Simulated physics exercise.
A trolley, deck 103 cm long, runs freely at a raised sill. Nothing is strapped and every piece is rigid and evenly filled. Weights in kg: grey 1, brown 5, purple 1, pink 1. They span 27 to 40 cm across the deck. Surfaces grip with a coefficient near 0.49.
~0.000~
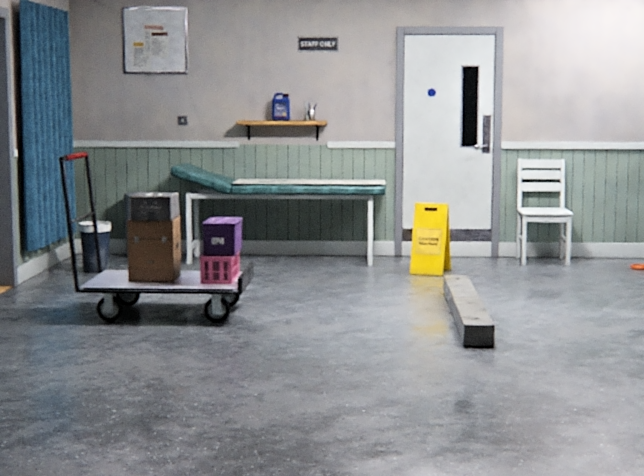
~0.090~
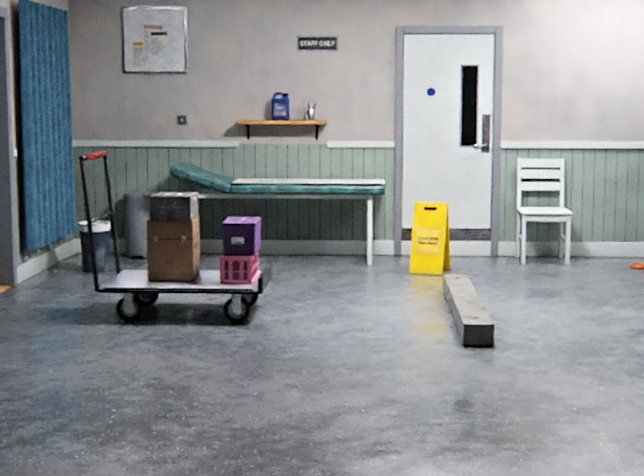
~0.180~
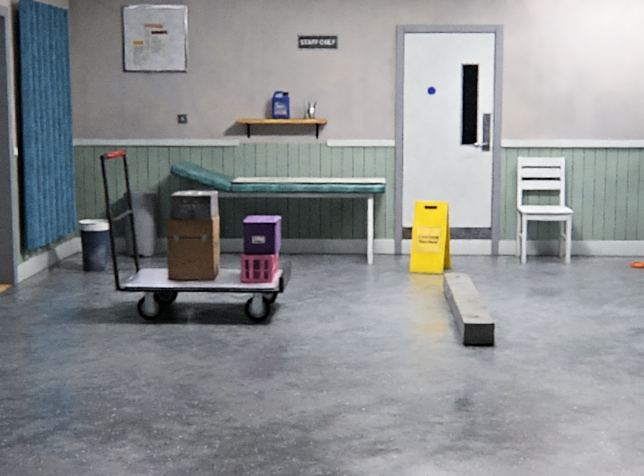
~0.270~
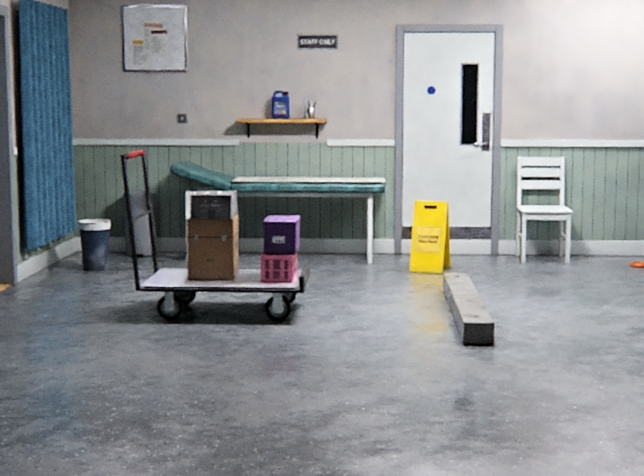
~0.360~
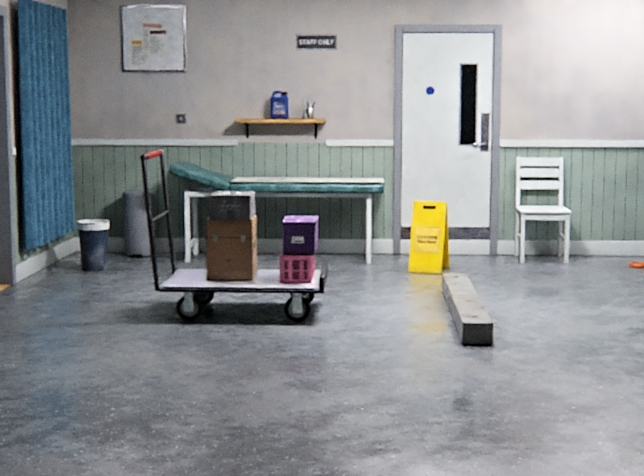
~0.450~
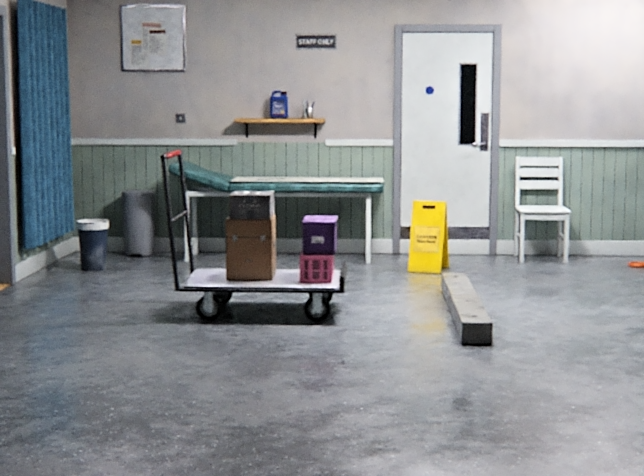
In a treatment room with a grey floor, a flatbed trolley carrying boxes and a pink crate rolling steadily right past a couch.
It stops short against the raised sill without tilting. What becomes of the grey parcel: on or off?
At this pace the grey parcel stays aboard.
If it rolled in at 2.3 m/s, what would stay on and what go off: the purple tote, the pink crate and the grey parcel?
Then purple off, pink on, grey off.
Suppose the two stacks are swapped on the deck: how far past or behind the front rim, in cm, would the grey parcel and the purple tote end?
In that case grey 50 past, purple 50 behind.
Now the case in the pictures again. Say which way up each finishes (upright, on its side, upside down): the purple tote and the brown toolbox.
Purple on its side, brown upright.
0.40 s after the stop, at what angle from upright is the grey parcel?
Roughly 0° from upright.
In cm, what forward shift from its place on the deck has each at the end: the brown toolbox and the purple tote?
Brown 20, purple 55.
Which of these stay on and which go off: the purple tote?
In the end: Purple off.
The wheels strike at 0.98 s.
After 1.38 s the grey parcel is 34 cm behind the rim, tilted 0°, near (414, 206) in the last picture's view.
After 1.78 s the grey parcel is 34 cm behind the rim, tilted 0°, near (414, 206) in the last picture's view.
Final state at 2.0 s, past the rim, purple tote; behind it, grey parcel, brown toolbox and pink crate.
